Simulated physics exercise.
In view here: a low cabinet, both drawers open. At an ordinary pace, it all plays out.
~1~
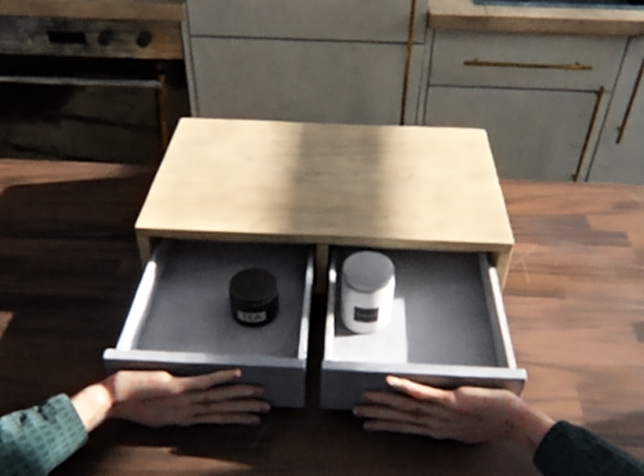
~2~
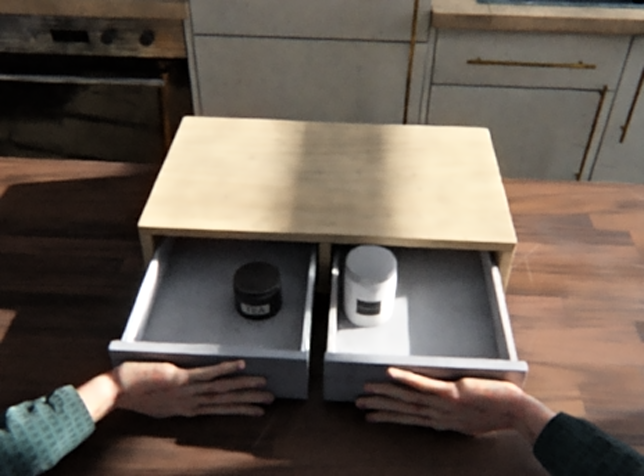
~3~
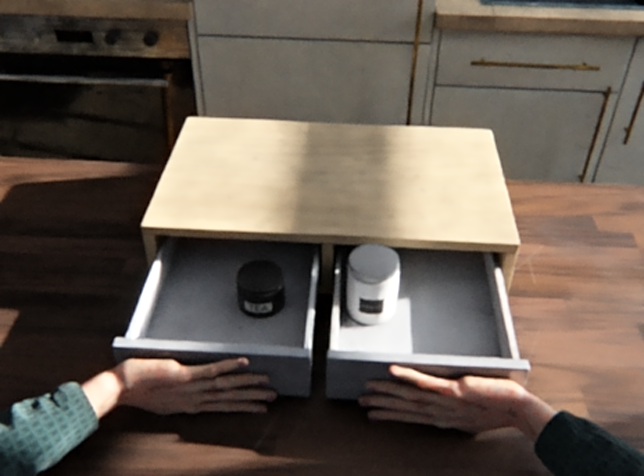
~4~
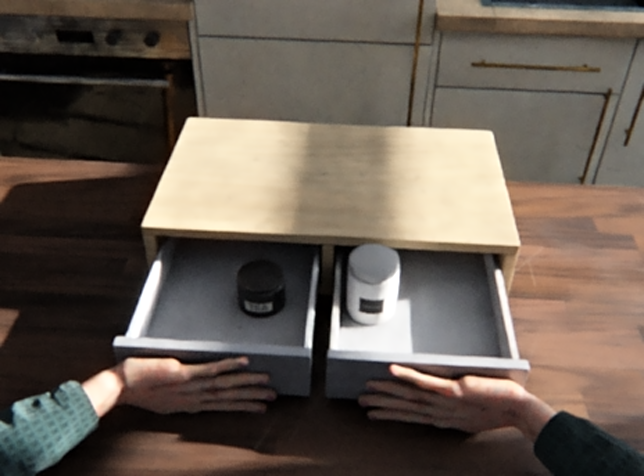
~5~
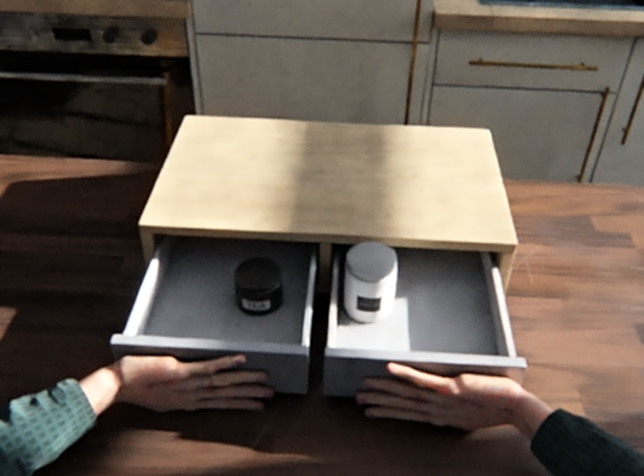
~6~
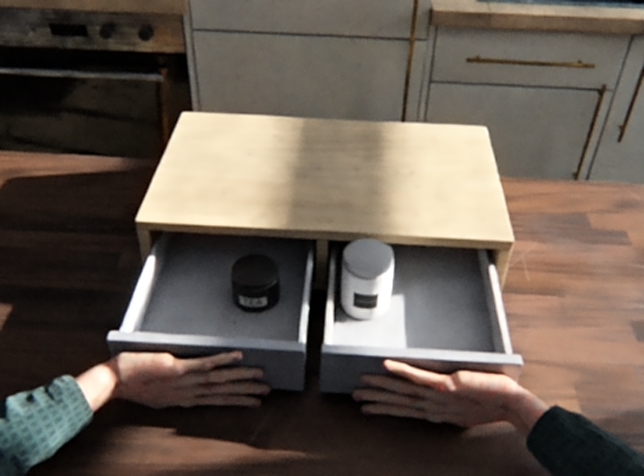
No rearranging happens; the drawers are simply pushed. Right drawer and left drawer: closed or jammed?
One by one: The right drawer will most likely fall short of home. The left drawer will most likely be fully home.
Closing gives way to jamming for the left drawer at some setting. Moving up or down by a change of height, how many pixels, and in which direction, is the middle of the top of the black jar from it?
Up by around 8 pixels.
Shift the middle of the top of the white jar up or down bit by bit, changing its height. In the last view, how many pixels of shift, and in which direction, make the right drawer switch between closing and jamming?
Some 12 pixels, down.
Then, 0.36 s past the last view, right drawer starting in; left drawer starting in.
Then, 0.56 s past the last view, right drawer about half in; left drawer about half in.
Then, 0.76 s past the last view, right drawer about half in; left drawer nearly in.
Finally, the right drawer will not close; the left drawer goes all the way in.
